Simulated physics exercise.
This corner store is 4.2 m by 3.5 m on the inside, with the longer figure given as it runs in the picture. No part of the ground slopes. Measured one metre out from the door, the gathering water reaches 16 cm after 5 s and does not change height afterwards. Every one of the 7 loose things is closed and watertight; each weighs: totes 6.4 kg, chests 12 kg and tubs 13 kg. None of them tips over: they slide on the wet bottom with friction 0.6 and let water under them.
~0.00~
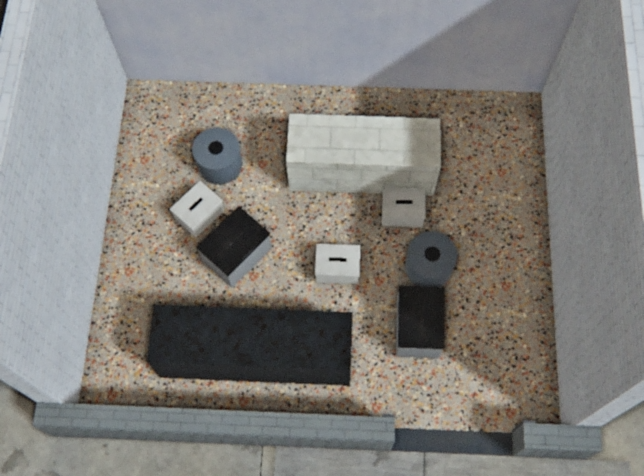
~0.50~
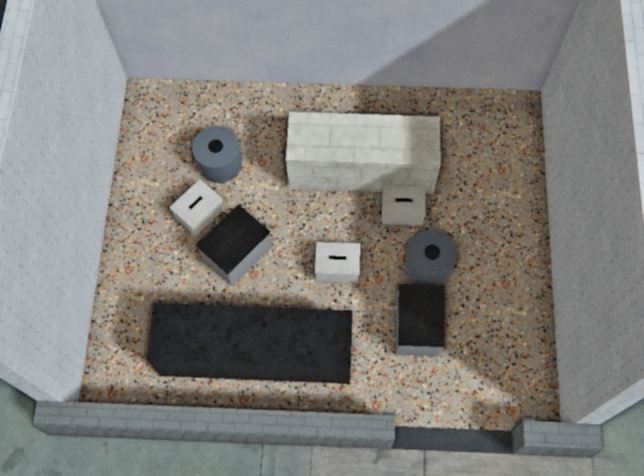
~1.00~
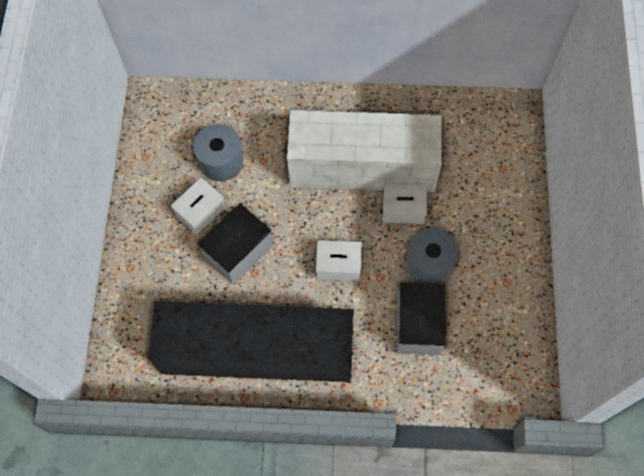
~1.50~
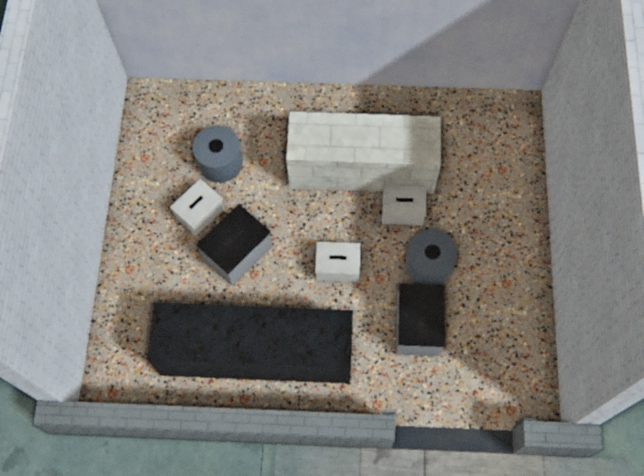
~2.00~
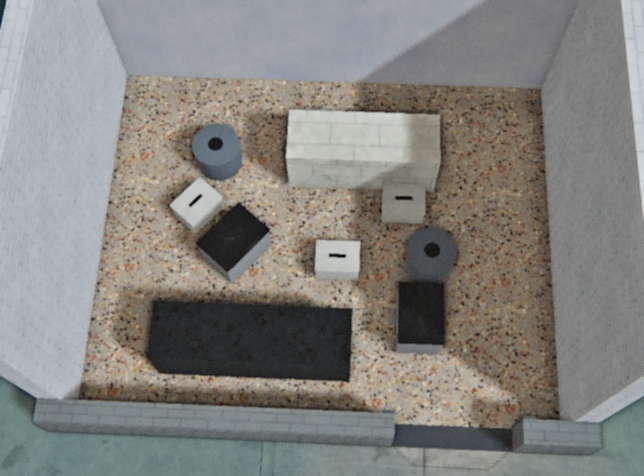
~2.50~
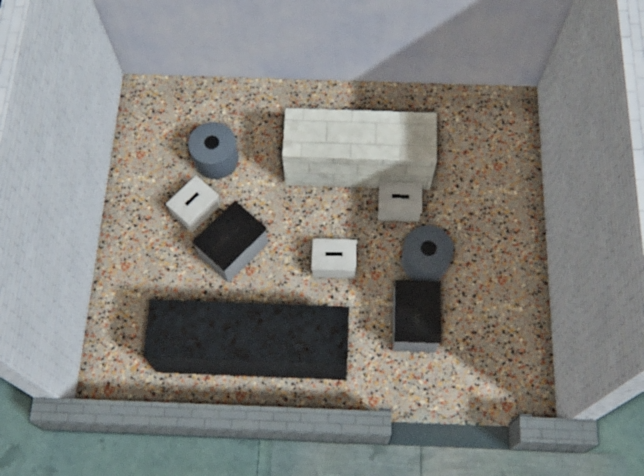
A walled room holding blocks, boxes and two round tubs stays still as the outside ground turns greenish.
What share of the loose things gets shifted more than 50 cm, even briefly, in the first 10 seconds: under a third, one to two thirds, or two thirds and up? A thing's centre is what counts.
Under a third.
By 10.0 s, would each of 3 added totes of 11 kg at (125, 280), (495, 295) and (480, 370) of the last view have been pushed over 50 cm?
One: Within it. Two: Beyond it. Three: Beyond it.
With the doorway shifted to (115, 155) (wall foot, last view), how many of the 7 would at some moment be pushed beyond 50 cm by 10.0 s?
Then 1 of them would.
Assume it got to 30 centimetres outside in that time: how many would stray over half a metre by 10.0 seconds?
The answer would then be 6.
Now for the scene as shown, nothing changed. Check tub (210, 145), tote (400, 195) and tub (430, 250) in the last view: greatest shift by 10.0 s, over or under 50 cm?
Result, in order: Stayed within / stayed within / stayed within.
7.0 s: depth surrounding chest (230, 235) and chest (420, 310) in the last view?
I'd estimate 1 cm for the first and 6 cm for the second.
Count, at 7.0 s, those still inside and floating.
At that instant the tally stands at 0.
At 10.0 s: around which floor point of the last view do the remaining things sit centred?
About (288, 213).
After 3.5 s 0 of 7 are over 50 cm from their spots; 0 afloat.
After 4.5 s 0 of 7 are over 50 cm from their spots; 0 afloat.
After 7.0 s 1 of 7 are over 50 cm from their spots; 0 afloat.
After 10.0 s 2 of 7 are over 50 cm from their spots, and 2 have been at some point; 3 afloat.
